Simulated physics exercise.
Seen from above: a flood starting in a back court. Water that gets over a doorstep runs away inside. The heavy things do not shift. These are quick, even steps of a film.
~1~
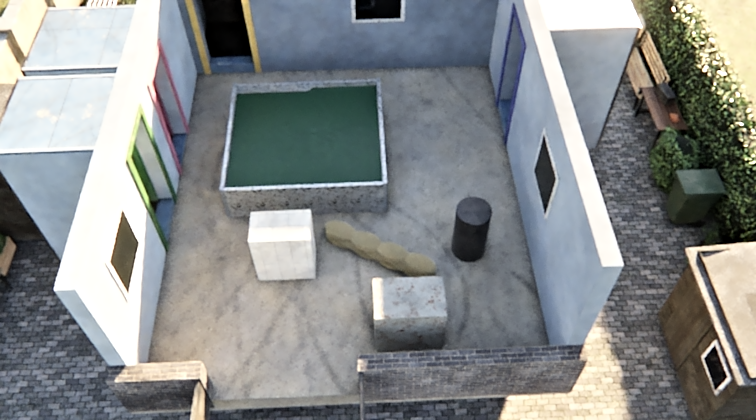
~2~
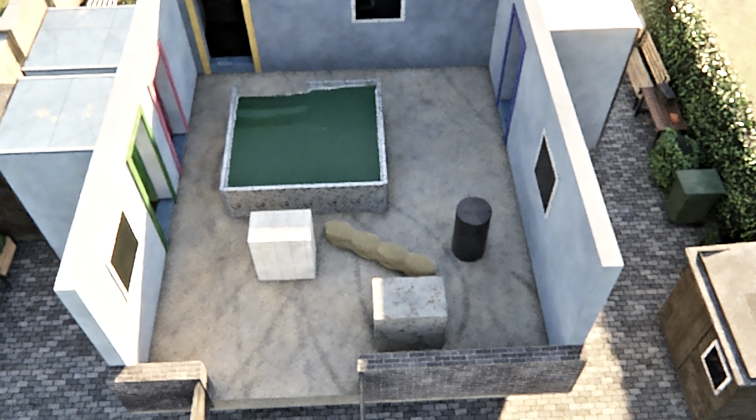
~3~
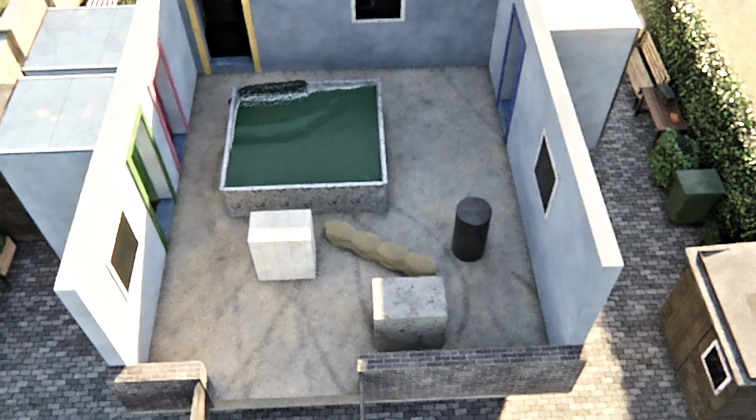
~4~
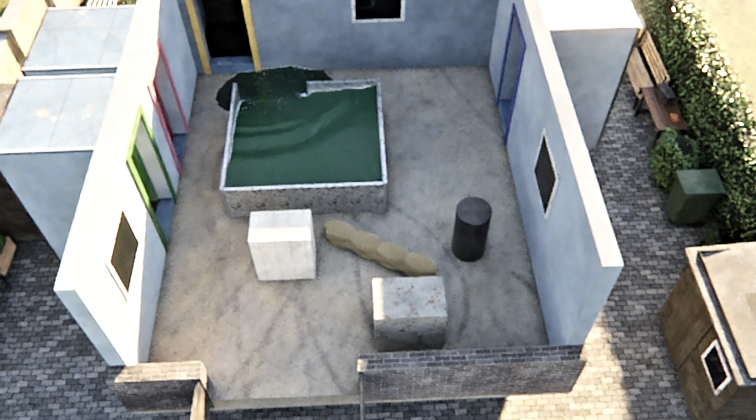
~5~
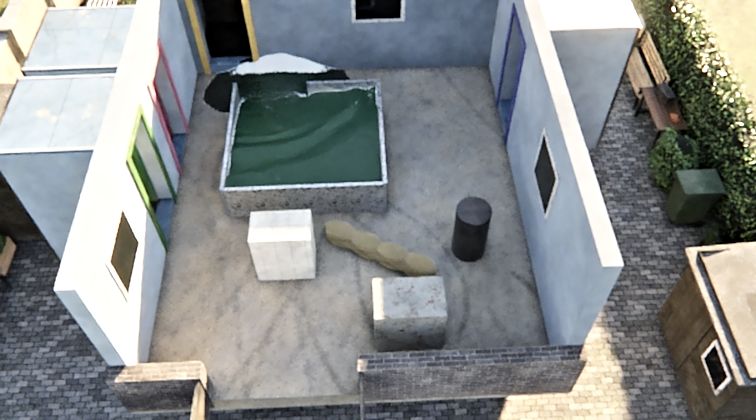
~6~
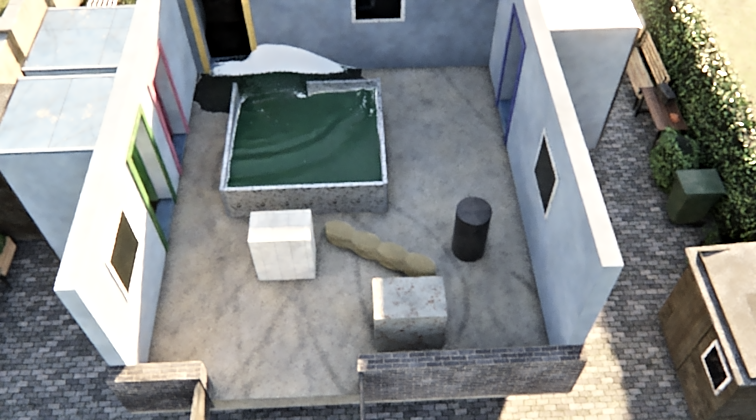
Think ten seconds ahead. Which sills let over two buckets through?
In the end: The green door admits no more than that; the yellow door lets in a lot; the pink door lets in a lot; the blue door admits no more than that.
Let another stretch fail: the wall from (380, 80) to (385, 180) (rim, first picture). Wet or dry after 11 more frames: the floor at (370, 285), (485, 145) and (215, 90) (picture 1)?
In that order: Free of water, awash, clear.
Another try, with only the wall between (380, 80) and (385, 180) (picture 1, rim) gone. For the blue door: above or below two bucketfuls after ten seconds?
The blue door goes over.
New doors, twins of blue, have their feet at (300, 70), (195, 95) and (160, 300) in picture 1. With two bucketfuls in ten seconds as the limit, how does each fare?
As listed: Lets more in, passes that mark, lets less in.
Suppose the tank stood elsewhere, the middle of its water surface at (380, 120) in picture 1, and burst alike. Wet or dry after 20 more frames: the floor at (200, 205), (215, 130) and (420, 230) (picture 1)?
As listed: Wet, covered, no water.
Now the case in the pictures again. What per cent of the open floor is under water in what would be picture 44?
Close to 80 %.
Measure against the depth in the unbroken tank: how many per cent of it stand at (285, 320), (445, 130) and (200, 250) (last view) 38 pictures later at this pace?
About 2, 4 and 10 per cent.
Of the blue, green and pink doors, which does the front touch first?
The one in pink.
A moment on, water covers 15 % of the floor; the green door not reached, the yellow door under two buckets in, the pink door not reached, the blue door not reached.
Next, water covers 30 % of the floor; the green door not reached, the yellow door far over two buckets in, the pink door wet at the sill, nothing in, the blue door not reached.
Then, water covers 50 % of the floor; the green door wet at the sill, nothing in, the yellow door far over two buckets in, the pink door under two buckets in, the blue door under two buckets in.
Later, water covers 80 % of the floor; the green door wet at the sill, nothing in, the yellow door far over two buckets in, the pink door over two buckets in, the blue door under two buckets in.
In the end, water covers 95 % of the floor; the green door wet at the sill, nothing in, the yellow door far over two buckets in, the pink door over two buckets in, the blue door under two buckets in.
